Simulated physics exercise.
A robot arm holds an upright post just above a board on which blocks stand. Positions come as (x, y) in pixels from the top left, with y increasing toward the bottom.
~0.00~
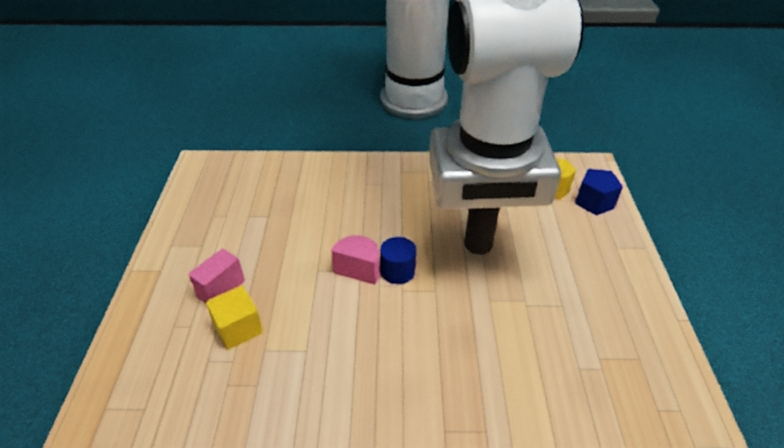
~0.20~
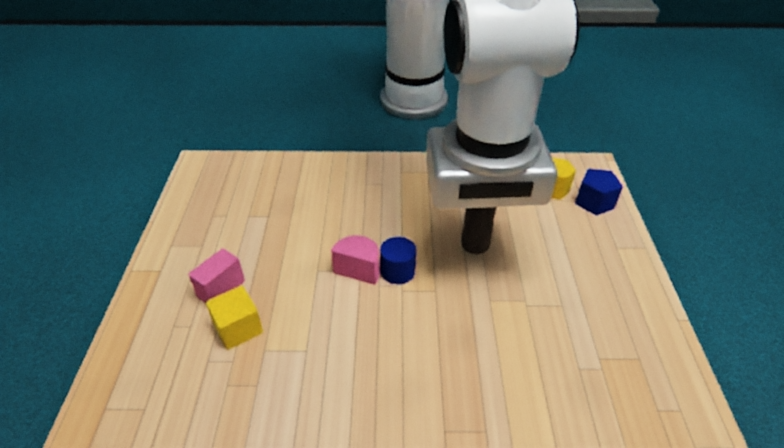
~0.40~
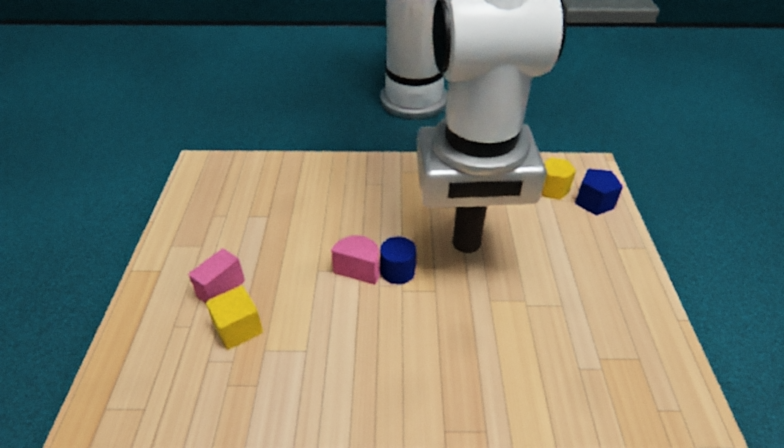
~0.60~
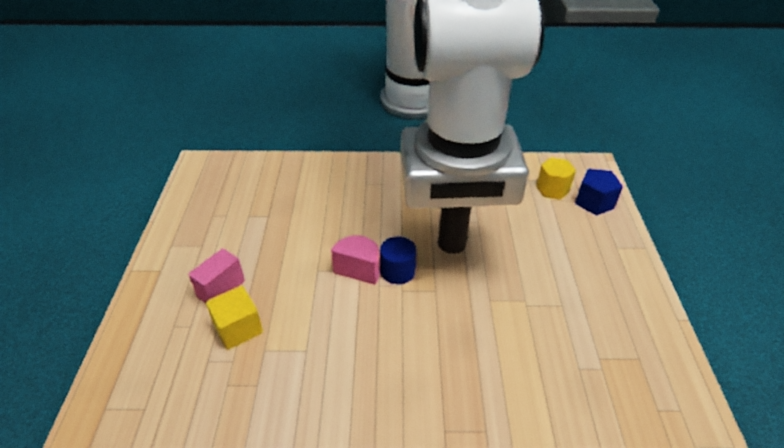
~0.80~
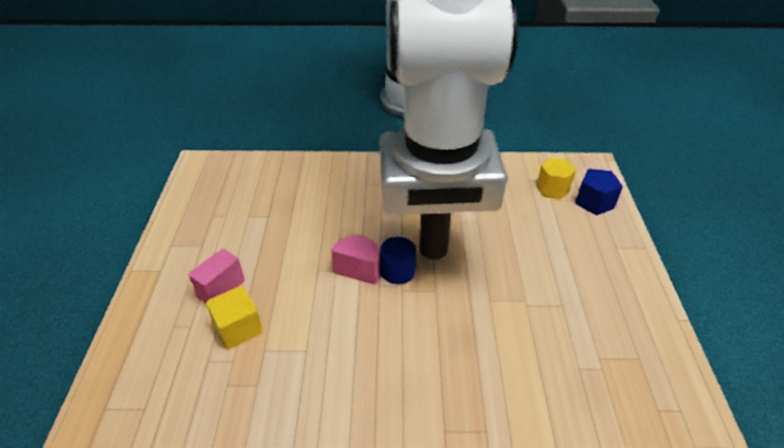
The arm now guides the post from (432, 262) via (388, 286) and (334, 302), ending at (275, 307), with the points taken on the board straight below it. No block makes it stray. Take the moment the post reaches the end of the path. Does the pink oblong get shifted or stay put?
The pink oblong will stay where it is.
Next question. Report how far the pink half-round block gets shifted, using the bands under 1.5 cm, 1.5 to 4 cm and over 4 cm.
My prediction: Over 4 cm.
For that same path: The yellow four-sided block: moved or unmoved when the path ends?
At the end of the path, it will have moved.
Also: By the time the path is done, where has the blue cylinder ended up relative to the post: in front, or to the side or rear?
Still leading.
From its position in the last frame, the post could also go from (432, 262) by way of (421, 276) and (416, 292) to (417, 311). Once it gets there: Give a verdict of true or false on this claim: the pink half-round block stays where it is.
The statement is incorrect.
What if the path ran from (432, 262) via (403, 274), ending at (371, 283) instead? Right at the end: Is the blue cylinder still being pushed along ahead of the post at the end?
Yes, that is what happens.
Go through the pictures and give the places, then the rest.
The first picture shows post's lower end (478, 245); pink oblong (214, 266); yellow four-sided block (231, 306); pink half-round block (358, 247); blue cylinder (398, 249).
The second picture shows post (475, 244); blocks still.
The third picture shows post (467, 243); blocks still.
The fourth picture shows post (452, 244); blocks still.
The fifth picture shows post (433, 249); pink oblong (214, 266); yellow four-sided block (231, 306); pink half-round block (358, 247); blue cylinder (398, 249).
On the path given first. One third of the way, post (387, 274); pink half-round block (326, 253), turned 70° clockwise; blue cylinder (353, 271).
Two thirds of the way, post (332, 290); pink half-round block (314, 253), turned 110° clockwise; blue cylinder (295, 285).
At the end, post (272, 295); pink oblong still; yellow four-sided block (198, 316), turned 20° anticlockwise; pink half-round block (314, 253), turned 110° clockwise; blue cylinder (233, 293).
